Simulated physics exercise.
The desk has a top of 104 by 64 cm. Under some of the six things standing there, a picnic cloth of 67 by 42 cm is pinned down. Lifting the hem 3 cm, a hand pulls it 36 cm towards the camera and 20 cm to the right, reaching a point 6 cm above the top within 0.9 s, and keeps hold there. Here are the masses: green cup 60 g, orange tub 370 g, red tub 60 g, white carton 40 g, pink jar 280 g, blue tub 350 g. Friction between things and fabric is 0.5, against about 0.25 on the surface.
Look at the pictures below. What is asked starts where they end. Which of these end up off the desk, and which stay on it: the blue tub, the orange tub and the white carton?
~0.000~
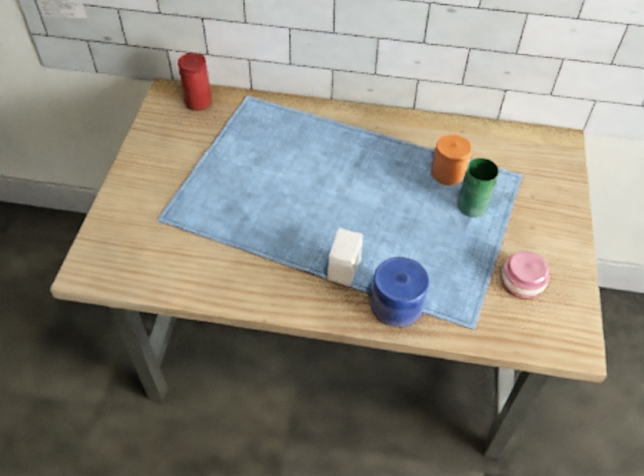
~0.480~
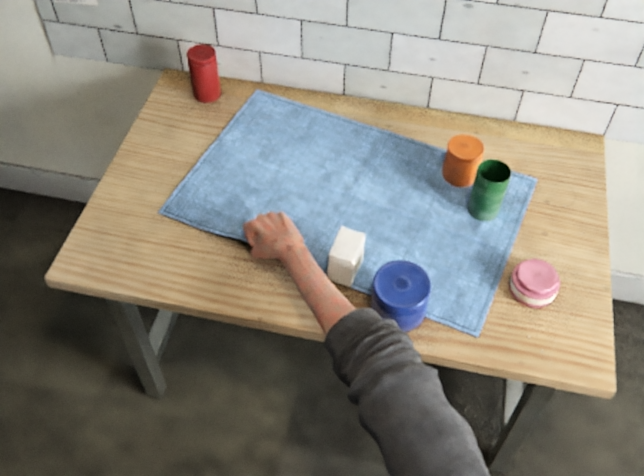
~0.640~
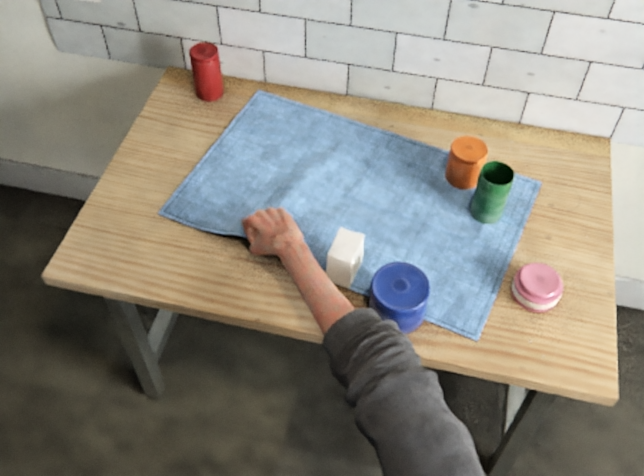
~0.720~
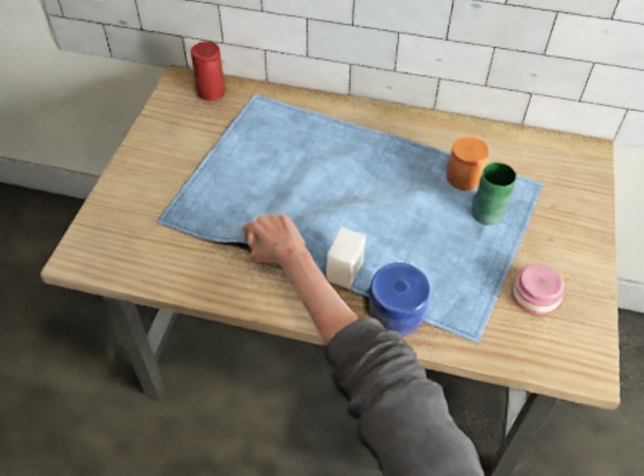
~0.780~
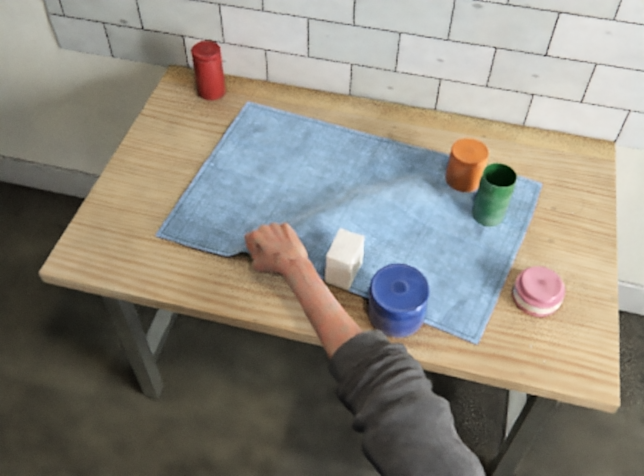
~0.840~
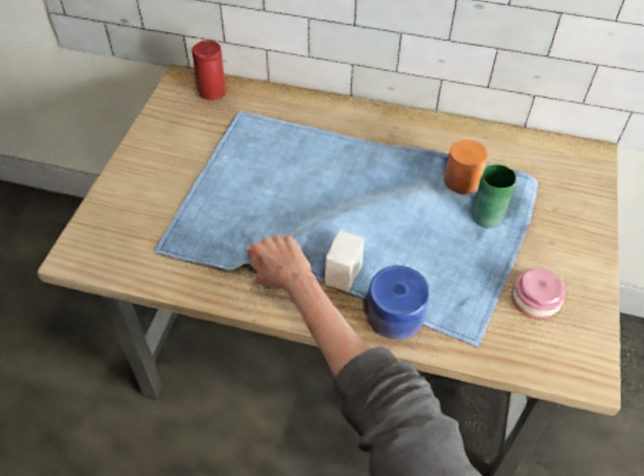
In order: I reckon the blue tub won't survive up there. I reckon the orange tub will survive up there. I reckon the white carton won't survive up there.
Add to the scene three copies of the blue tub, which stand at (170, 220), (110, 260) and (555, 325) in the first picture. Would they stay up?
Log, in listed order - lost / kept / kept.
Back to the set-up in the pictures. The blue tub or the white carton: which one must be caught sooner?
The white one leads the way.
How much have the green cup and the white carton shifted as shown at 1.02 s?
I'd put the green cup at some 2 centimetres and the white carton at some 10 centimetres.
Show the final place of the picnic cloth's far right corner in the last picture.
About (421, 204).
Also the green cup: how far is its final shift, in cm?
Green cup: About 35 cm.
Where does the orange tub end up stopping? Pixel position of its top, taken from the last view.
(357, 222).
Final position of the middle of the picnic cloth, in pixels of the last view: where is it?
Roughly at (301, 338) in the last picture.
At 1.0 s, 95 % of the picnic cloth is still over the top; white carton 10 cm off its start, orange tub 7 cm off its start, blue tub 2 cm off its start.
At 1.2 s, 80 % of the picnic cloth is still over the top; white carton on its side, 20 cm off its start, orange tub 16 cm off its start, blue tub 3 cm off its start.
At 1.4 s, 60 % of the picnic cloth is still over the top; white carton over the edge, orange tub 25 cm off its start at (373, 206), blue tub 6 cm off its start at (403, 318).
At 1.5 s, 50 % of the picnic cloth is still over the top; white carton over the edge, orange tub 30 cm off its start, blue tub 11 cm off its start.
At 3.1 s, 45 % of the picnic cloth is still over the top; blue tub over the edge, white carton over the edge, orange tub 30 cm off its start at (357, 222), green cup on its side, 33 cm off its start at (401, 107).
